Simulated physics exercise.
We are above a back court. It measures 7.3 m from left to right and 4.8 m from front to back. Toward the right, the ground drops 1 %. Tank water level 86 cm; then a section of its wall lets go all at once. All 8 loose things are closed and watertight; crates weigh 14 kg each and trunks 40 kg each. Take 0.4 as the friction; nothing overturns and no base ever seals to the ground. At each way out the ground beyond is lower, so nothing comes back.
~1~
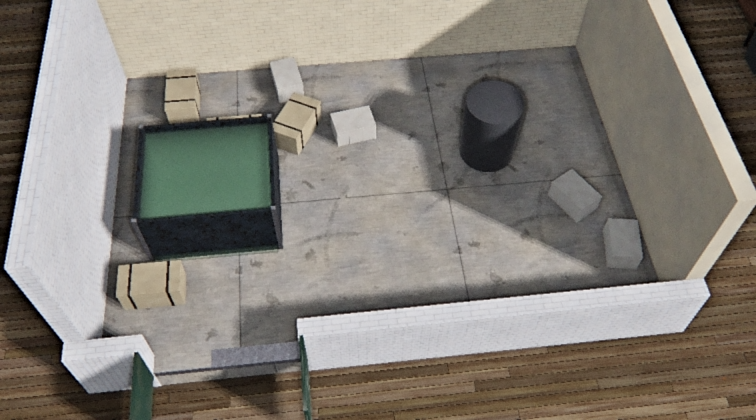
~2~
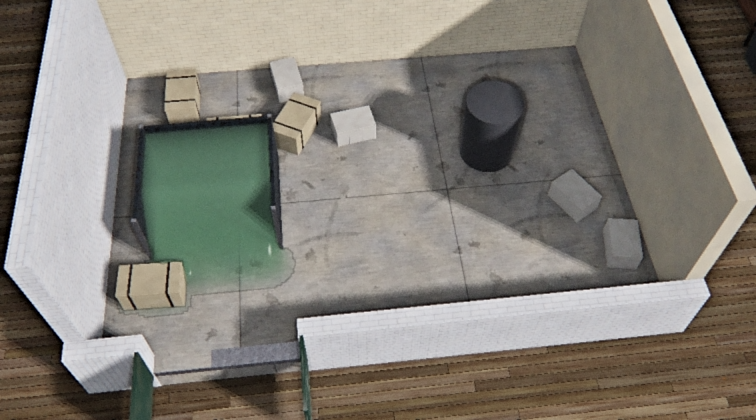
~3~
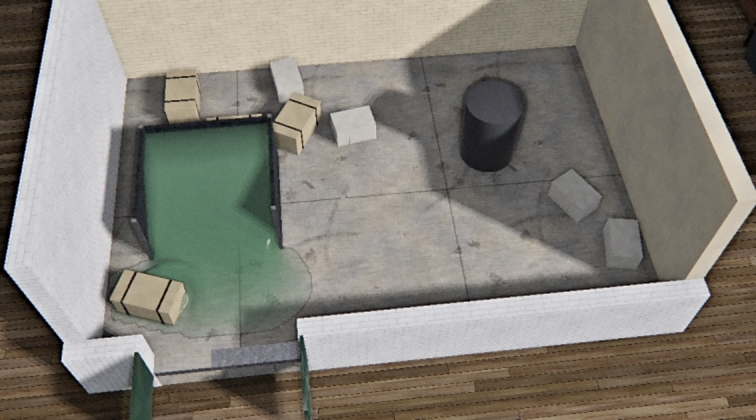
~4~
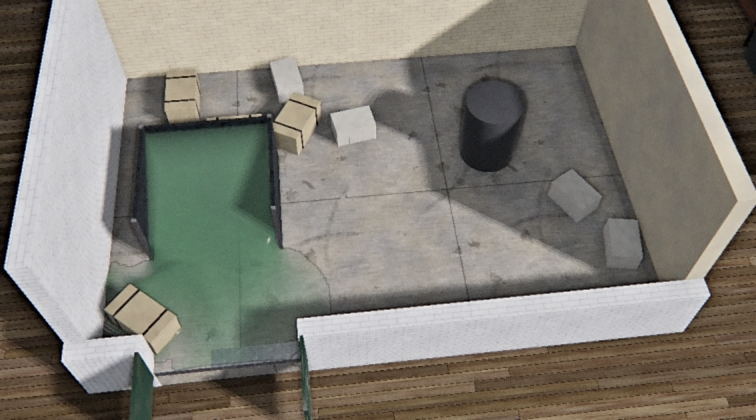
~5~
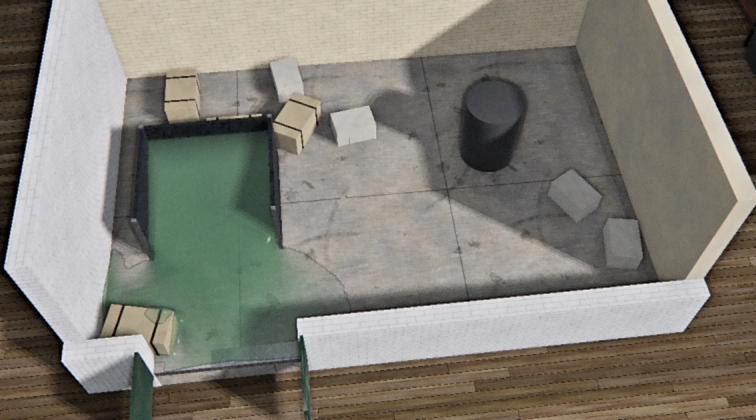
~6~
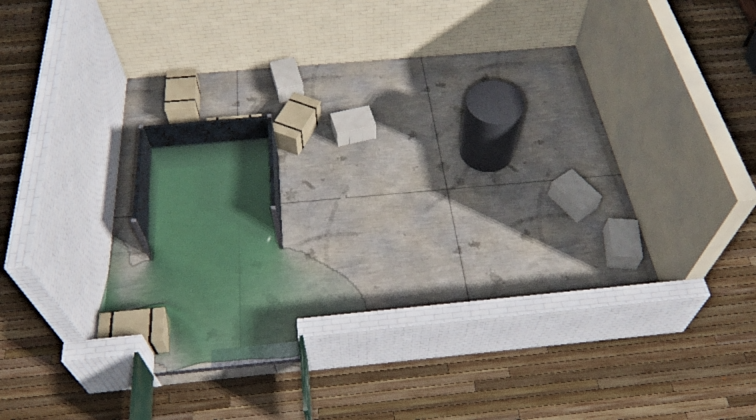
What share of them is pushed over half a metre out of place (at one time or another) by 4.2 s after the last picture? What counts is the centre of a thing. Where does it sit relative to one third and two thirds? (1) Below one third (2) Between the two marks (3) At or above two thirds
(1) Below one third.
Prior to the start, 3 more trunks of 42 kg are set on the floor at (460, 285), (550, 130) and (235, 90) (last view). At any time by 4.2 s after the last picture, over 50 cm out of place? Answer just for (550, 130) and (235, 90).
First stays inside, then stays inside.
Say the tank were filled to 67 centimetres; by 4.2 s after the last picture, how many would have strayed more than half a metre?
Under that setup the answer is 1.
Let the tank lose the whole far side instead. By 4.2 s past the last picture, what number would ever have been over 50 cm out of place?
That would give 7.
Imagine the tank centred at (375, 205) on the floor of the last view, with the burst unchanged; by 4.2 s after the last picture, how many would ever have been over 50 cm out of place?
Then 3 of them would.
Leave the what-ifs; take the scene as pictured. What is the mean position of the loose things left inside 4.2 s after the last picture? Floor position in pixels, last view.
Mean position: Approximately (360, 145).
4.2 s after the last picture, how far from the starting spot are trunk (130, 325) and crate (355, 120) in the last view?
In sequence, it comes out as washed out for the first and 0 cm for the second.
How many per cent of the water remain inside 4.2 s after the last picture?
Still held: Near 36 %.
Then, 0.4 s after the last picture 1 of 8 are over 50 cm from their spots; 1 afloat.
Then, 1.5 s after the last picture 1 of 8 are over 50 cm from their spots; 1 afloat.
Then, 2.8 s after the last picture 1 of 8 are over 50 cm from their spots; 0 afloat.
Then, 4.2 s after the last picture 2 of 8 are over 50 cm from their spots, and 2 have been at some point; 0 afloat.
